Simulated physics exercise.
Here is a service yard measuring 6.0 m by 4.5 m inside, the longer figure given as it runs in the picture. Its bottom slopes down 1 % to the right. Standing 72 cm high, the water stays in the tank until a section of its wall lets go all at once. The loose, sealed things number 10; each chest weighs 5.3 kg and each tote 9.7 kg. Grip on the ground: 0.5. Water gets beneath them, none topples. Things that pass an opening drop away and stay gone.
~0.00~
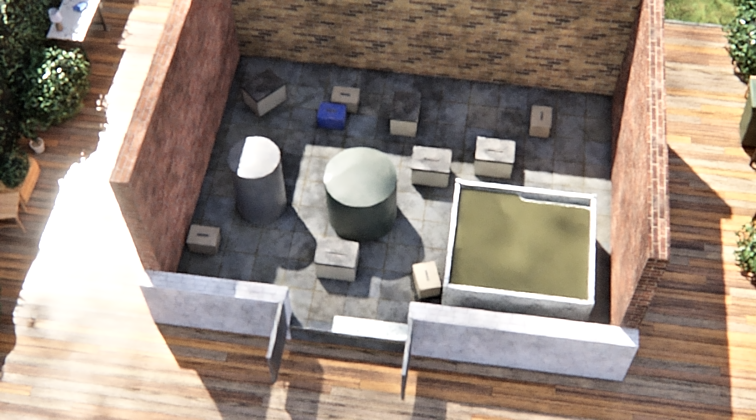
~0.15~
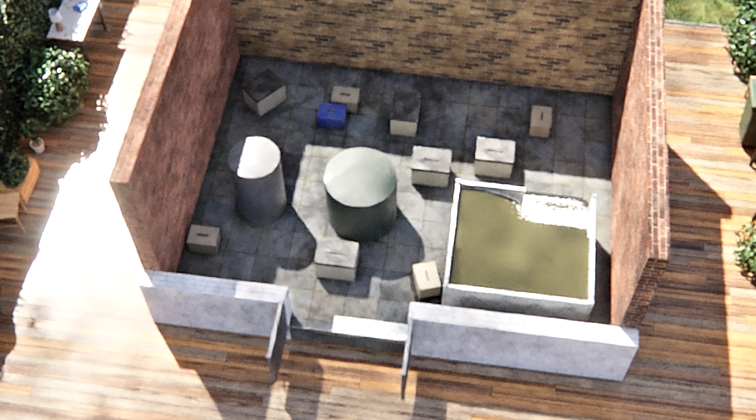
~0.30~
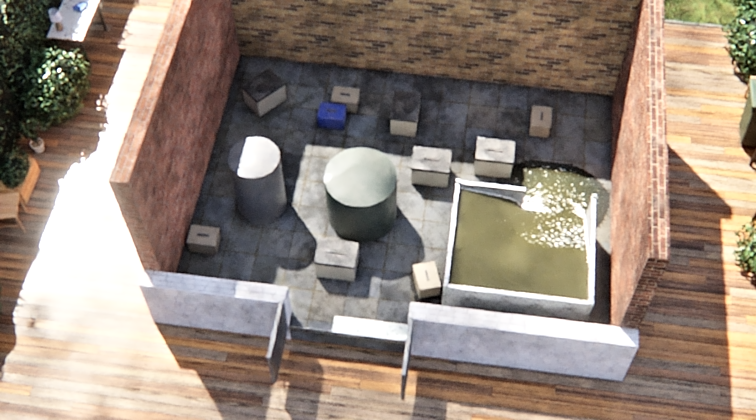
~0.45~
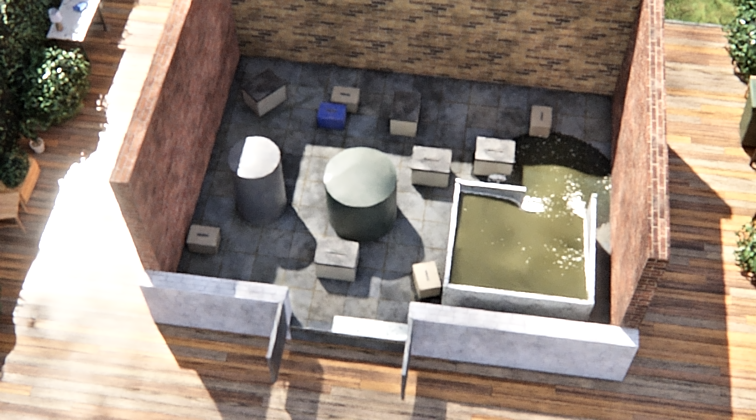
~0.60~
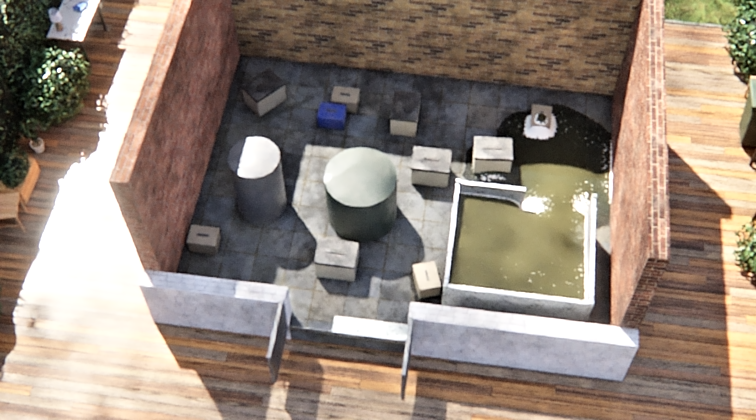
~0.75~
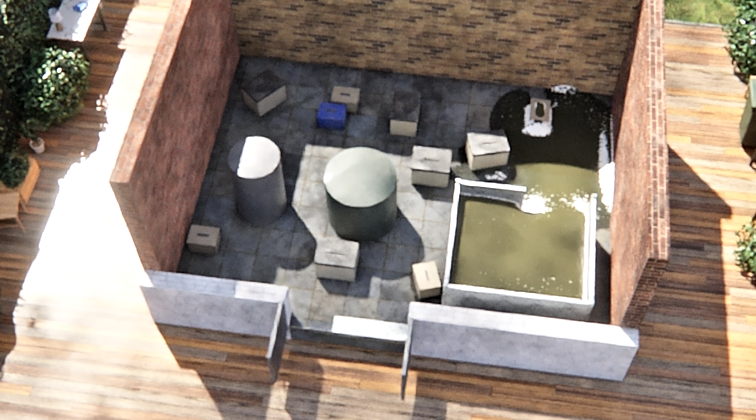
Murky green water pouring from the back of a low-walled tank, spreading across a brick yard's right corner and nudging two boxes.
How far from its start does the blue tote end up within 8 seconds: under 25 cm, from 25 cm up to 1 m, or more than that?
Beyond a metre.
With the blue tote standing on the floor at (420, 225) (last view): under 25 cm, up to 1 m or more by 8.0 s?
What happens is that it keeps still.
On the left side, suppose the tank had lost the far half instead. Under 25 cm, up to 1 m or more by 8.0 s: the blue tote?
I'd expect the blue tote to have moved just a bit.
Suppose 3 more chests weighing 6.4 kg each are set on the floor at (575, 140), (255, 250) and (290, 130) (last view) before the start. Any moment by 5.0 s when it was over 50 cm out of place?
First outside the limit, then inside the limit, then outside the limit.
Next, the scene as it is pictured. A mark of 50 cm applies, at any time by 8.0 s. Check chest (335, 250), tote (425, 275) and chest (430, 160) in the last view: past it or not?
Well, going one by one, it's too far, not that far and too far.
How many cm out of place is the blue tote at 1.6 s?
Displacement near 0 cm.
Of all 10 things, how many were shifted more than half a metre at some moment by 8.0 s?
The answer here is 9.
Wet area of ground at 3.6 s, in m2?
Around 18 m2 of it.
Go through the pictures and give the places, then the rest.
The first picture shows the blue tote at (332, 111) rests on the ground; water covers 2.8 m2; 0 of 10 have shifted.
The second picture shows the blue tote at (332, 111) rests on the ground; 3.4 m2 under water; 0 of 10 have shifted.
The third picture shows the blue tote at (332, 111) rests on the ground; 4.3 m2 under water; 0 of 10 have shifted.
The fourth picture shows the blue tote at (332, 111), on the bottom; water covers 5.3 m2; 0 of 10 have shifted.
The fifth picture shows the blue tote at (332, 111), on the bottom; 6.2 m2 under water; 0 of 10 have shifted.
The sixth picture shows the blue tote at (332, 111) rests on the ground; water covers 7.2 m2; 2 of 10 have shifted.
After 1.6 s the blue tote is near (332, 111), 0.0 m from its start, aground; 0 of 10 are out; 1 afloat.
After 3.6 s the blue tote is near (263, 141), 1.2 m from its start, aground; 0 of 10 are out; 2 afloat.
After 5.6 s the blue tote is near (237, 261), 2.9 m from its start, aground; 0 of 10 are out; 4 afloat.
After 8.0 s the blue tote is near (365, 268), 2.8 m from its start, aground; 0 of 10 are out; 6 afloat.
